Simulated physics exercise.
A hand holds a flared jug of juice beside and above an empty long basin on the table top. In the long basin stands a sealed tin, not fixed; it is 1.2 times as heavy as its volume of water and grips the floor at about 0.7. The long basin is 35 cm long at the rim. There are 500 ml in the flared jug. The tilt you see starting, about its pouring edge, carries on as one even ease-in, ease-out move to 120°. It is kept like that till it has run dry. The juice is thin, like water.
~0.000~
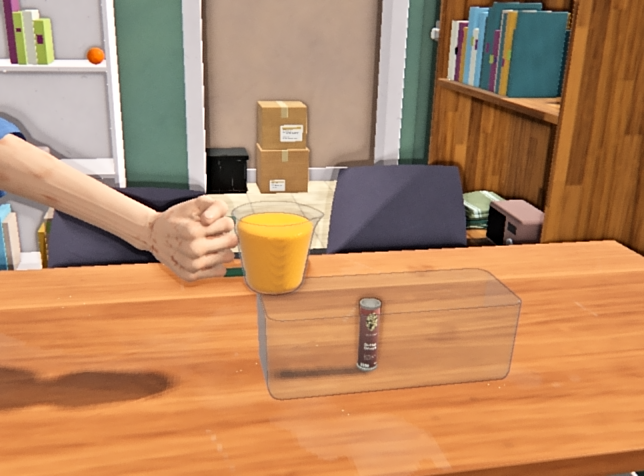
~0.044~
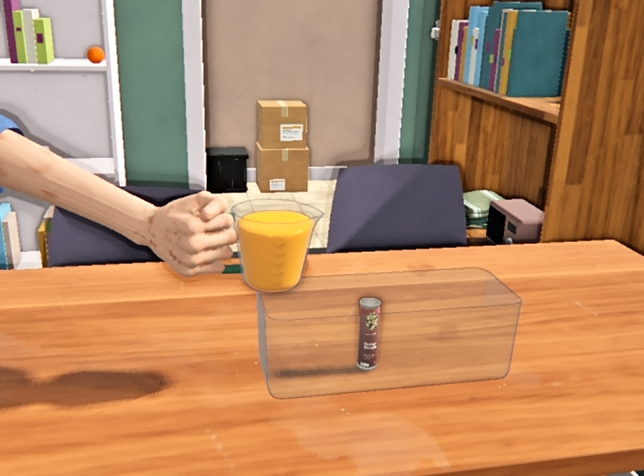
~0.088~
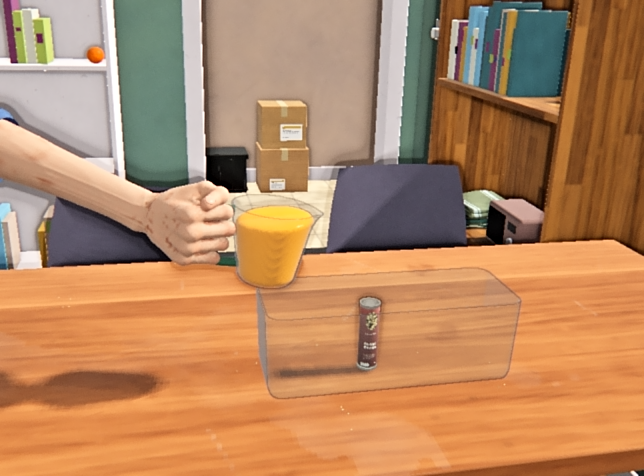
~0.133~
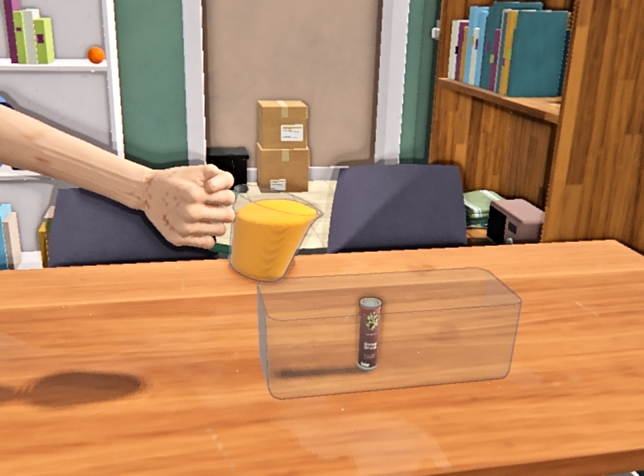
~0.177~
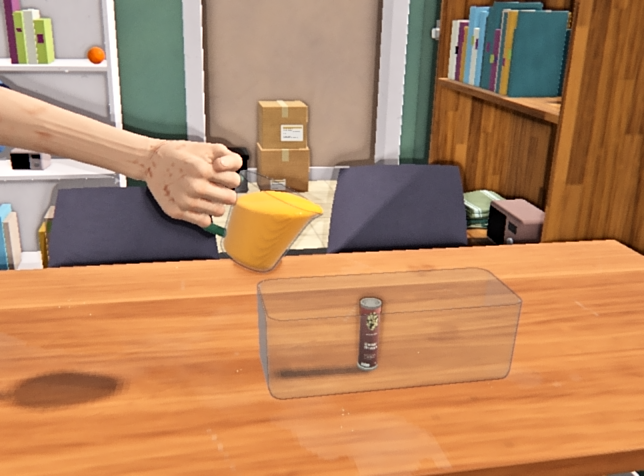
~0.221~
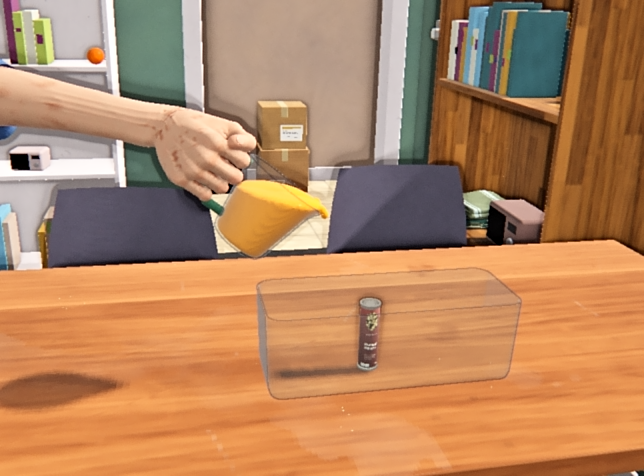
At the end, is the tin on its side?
The tin keeps standing.
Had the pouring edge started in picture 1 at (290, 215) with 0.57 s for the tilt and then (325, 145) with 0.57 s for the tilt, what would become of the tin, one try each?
First it topples; then it keeps standing.
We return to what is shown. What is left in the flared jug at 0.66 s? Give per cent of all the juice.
Some 0 per cent.
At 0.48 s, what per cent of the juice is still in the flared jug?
Some 42 per cent.
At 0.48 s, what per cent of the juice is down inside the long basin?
Some 10 per cent.
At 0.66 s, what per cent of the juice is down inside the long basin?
Near 88 in a hundred.
Then, 0.48 s in, the tilt is 112° and 42 per cent is still to pour; the tin stands where it began.
Then, 0.66 s in, the tilt is 120° and 0 per cent is still to pour; the tin stands where it began.
Then, 0.86 s in, the tilt is 120° and 0 per cent is still to pour; the tin stands where it began.
Then, 1.07 s in, the tilt is 120° and 0 per cent is still to pour; the tin stands where it began.
Finally, the tin stands where it began.
